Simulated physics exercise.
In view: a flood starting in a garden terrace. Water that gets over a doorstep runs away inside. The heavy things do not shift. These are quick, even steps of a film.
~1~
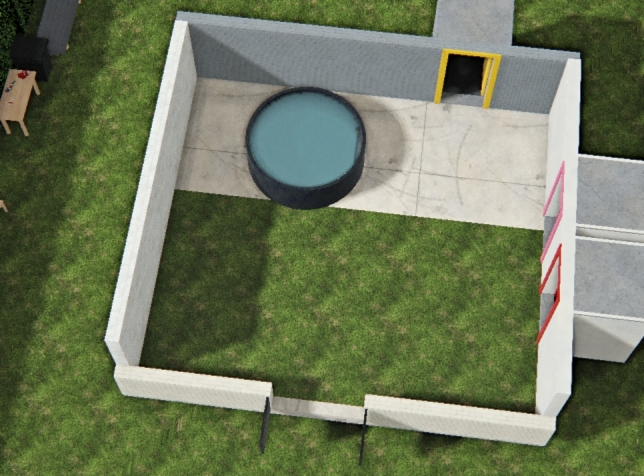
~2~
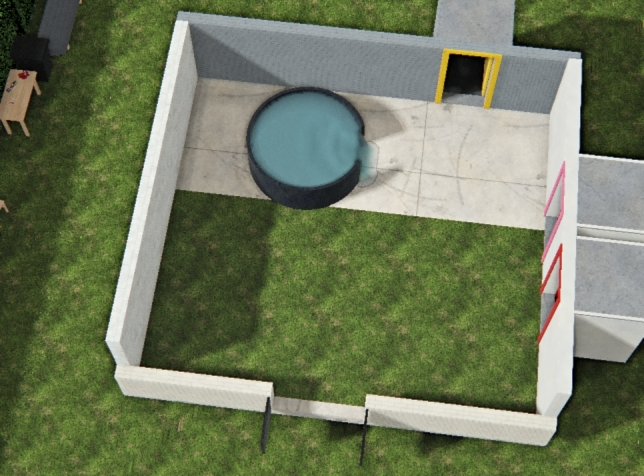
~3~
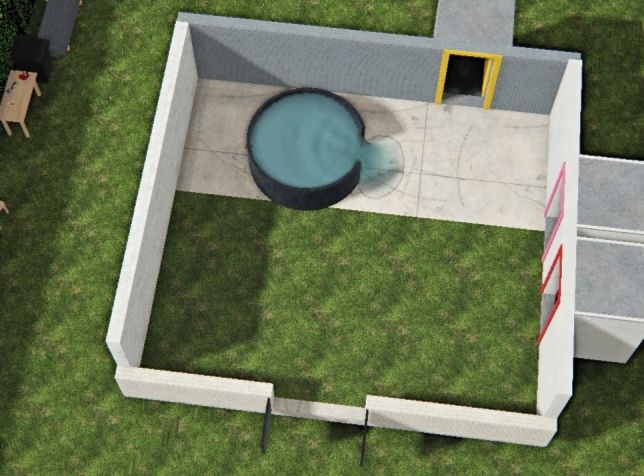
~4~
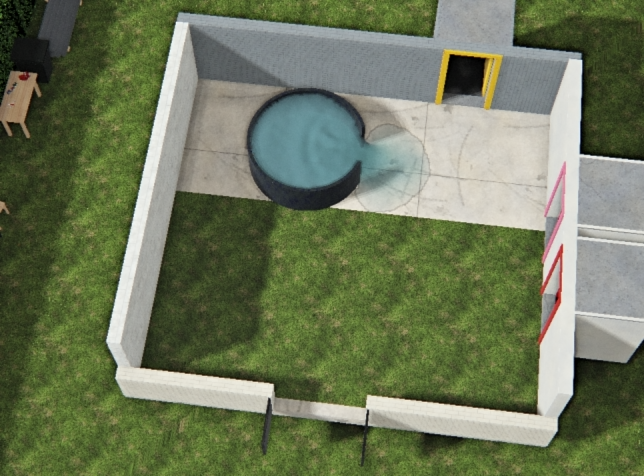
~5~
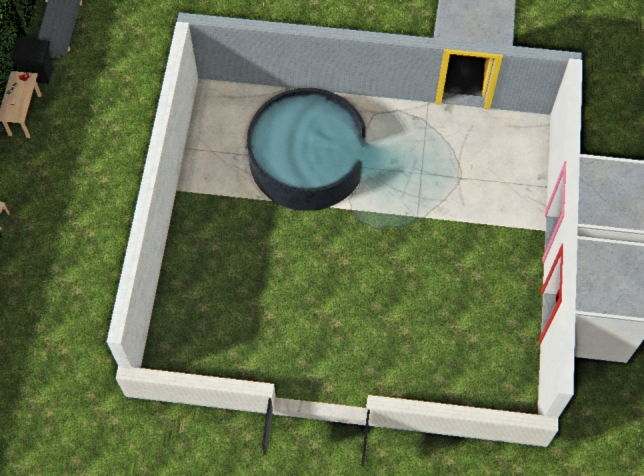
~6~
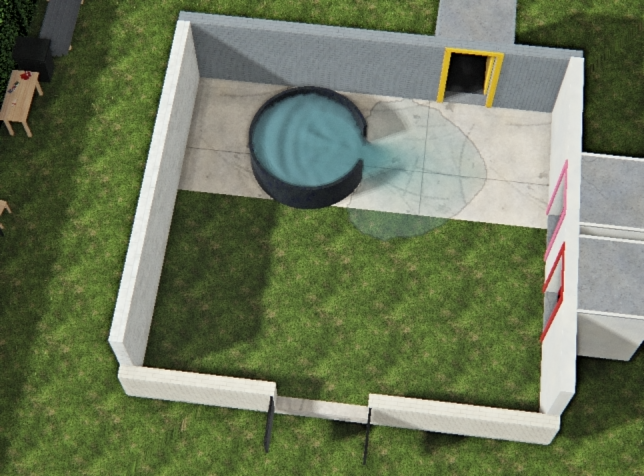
Walled garden terrace with a round dark tank, water pouring from its right side and fanning across pale paving onto grass.
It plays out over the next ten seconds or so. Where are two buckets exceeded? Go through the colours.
One by one: The pink door lets in a lot; the yellow door lets in a lot; the red door admits no more than that.
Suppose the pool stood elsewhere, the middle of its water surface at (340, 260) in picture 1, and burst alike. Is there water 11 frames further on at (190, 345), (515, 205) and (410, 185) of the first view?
In that order: Free of water, awash, clear.
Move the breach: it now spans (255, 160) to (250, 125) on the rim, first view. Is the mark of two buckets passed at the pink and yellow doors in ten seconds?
One by one: Pink door takes less; yellow door holds.
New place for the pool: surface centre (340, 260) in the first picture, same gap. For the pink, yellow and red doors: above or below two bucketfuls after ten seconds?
In short: Pink is over; yellow lets less in; red goes over.
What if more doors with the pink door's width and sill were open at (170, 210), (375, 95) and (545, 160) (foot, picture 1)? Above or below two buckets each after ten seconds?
As listed: Keeps below it, is under, takes more.
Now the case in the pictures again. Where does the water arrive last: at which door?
That is the door marked red.
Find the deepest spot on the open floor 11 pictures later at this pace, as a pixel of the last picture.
Near (532, 121).
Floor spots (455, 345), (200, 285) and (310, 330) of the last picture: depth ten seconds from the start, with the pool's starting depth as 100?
In that order: 12, 0 and 6 per cent.
A moment on, water covers 25 % of the floor; the pink door wet at the sill, nothing in, the yellow door wet at the sill, nothing in, the red door not reached.
Next, water covers 30 % of the floor; the pink door over two buckets in, the yellow door under two buckets in, the red door not reached.
Then, water covers 40 % of the floor; the pink door far over two buckets in, the yellow door over two buckets in, the red door wet at the sill, nothing in.
Later, water covers 50 % of the floor; the pink door far over two buckets in, the yellow door far over two buckets in, the red door wet at the sill, nothing in.
In the end, water covers 70 % of the floor; the pink door far over two buckets in, the yellow door far over two buckets in, the red door wet at the sill, nothing in.
